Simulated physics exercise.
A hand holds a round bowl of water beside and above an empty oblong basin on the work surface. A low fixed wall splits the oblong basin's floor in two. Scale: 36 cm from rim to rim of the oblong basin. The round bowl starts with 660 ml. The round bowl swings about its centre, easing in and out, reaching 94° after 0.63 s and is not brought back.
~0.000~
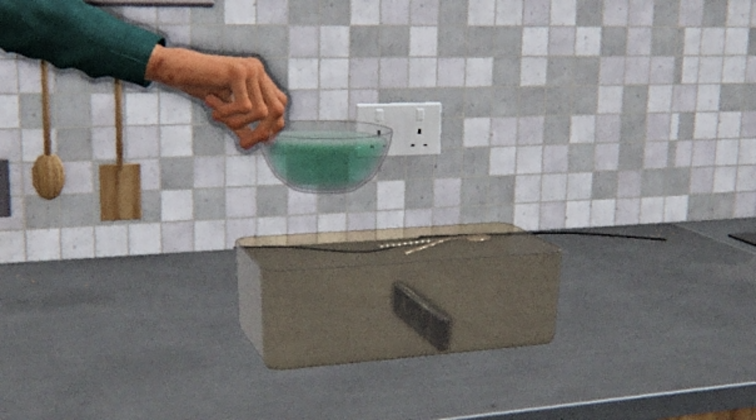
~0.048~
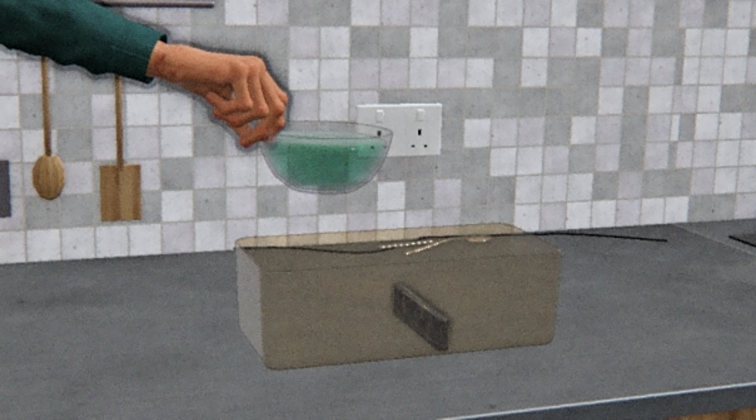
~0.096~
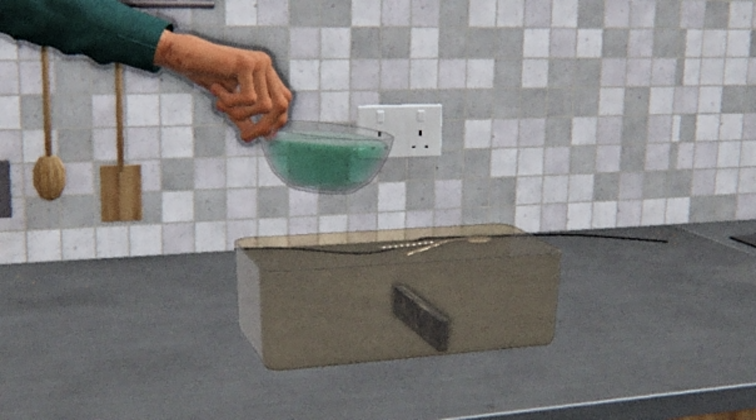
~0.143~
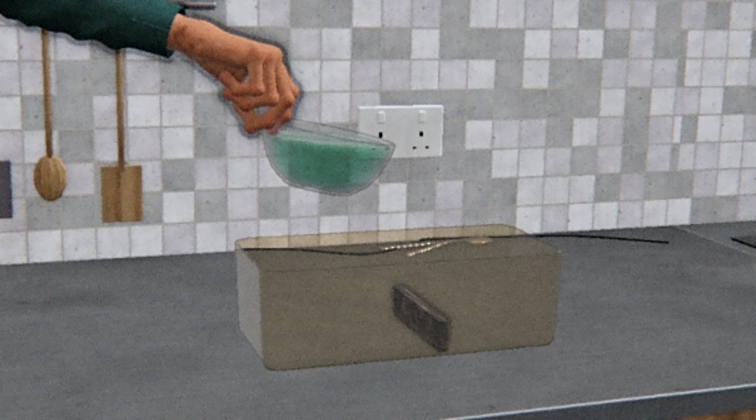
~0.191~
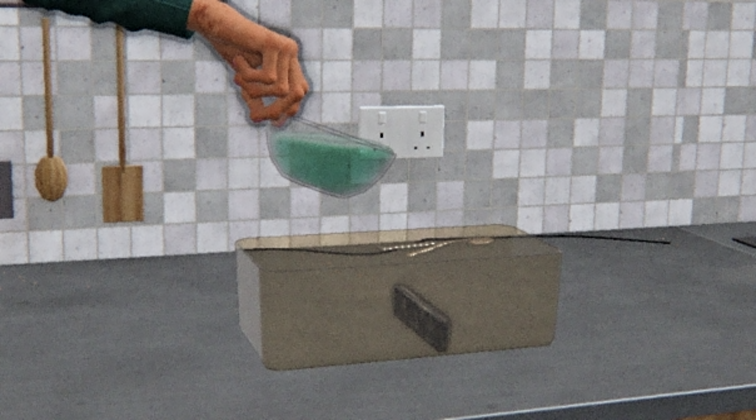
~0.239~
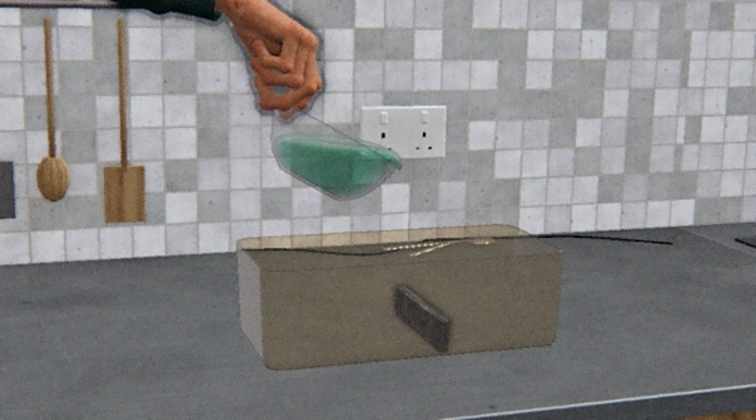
At the start, a hand in a green sleeve holds a clear round bowl of green liquid level above an oblong basin on a grey worktop. The hand shifts rightward as the bowl tilts gradually, its right rim dipping and the liquid edging up to that rim.
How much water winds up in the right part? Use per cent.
The far part has some 52 per cent.
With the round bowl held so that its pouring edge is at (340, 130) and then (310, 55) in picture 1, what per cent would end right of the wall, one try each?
First 10, then 15 per cent.
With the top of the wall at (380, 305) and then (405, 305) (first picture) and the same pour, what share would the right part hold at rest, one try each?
In turn about 90 and 70 per cent.
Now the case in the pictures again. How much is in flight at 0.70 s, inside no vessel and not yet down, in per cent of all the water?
Near 3 in a hundred.
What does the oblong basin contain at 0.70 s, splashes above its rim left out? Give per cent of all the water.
Some 96 per cent.
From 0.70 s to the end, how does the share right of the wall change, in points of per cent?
The share moves down, by some 2 per cent.
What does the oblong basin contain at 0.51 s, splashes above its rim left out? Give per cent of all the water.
About 54 per cent.
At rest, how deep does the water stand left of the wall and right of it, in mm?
Some 10 mm on the left and 16 mm on the right.
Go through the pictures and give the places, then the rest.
In the first picture, it leans 0°; its right rim is at (388, 129); the water meets the walls at (261, 140) and (383, 136); the oblong basin's rim runs from (248, 256) to (536, 238); the wall's top is at (420, 303).
In the second picture, it leans 1°; its right rim is at (388, 131); the water meets the walls at (262, 140) and (383, 138).
In the third picture, it leans 5°; its right rim is at (389, 136); the water meets the walls at (264, 137) and (384, 140).
In the fourth picture, it leans 12°; its right rim is at (390, 144); the water meets the walls at (266, 137) and (386, 143).
In the fifth picture, it leans 20°; its right rim is at (391, 154); the water meets the walls at (270, 137) and (390, 147); 1 per cent is over the edge.
In the sixth picture, it leans 30°; its right rim is at (391, 166); the water meets the walls at (274, 139) and (387, 155); 7 per cent is over the edge.
By 0.51 s the tilt is 85° and 17 per cent is still to pour, 16 is left of the wall and 38 right of it.
By 0.70 s the tilt is 94° and 1 per cent is still to pour, 41 is left of the wall and 54 right of it.
By 0.91 s the tilt is 94° and 0 per cent is still to pour, 46 is left of the wall and 53 right of it.
By 1.13 s the tilt is 94° and 0 per cent is still to pour, 47 is left of the wall and 52 right of it.
At rest 47 per cent lies left of the wall, 52 right of it and 1 outside.
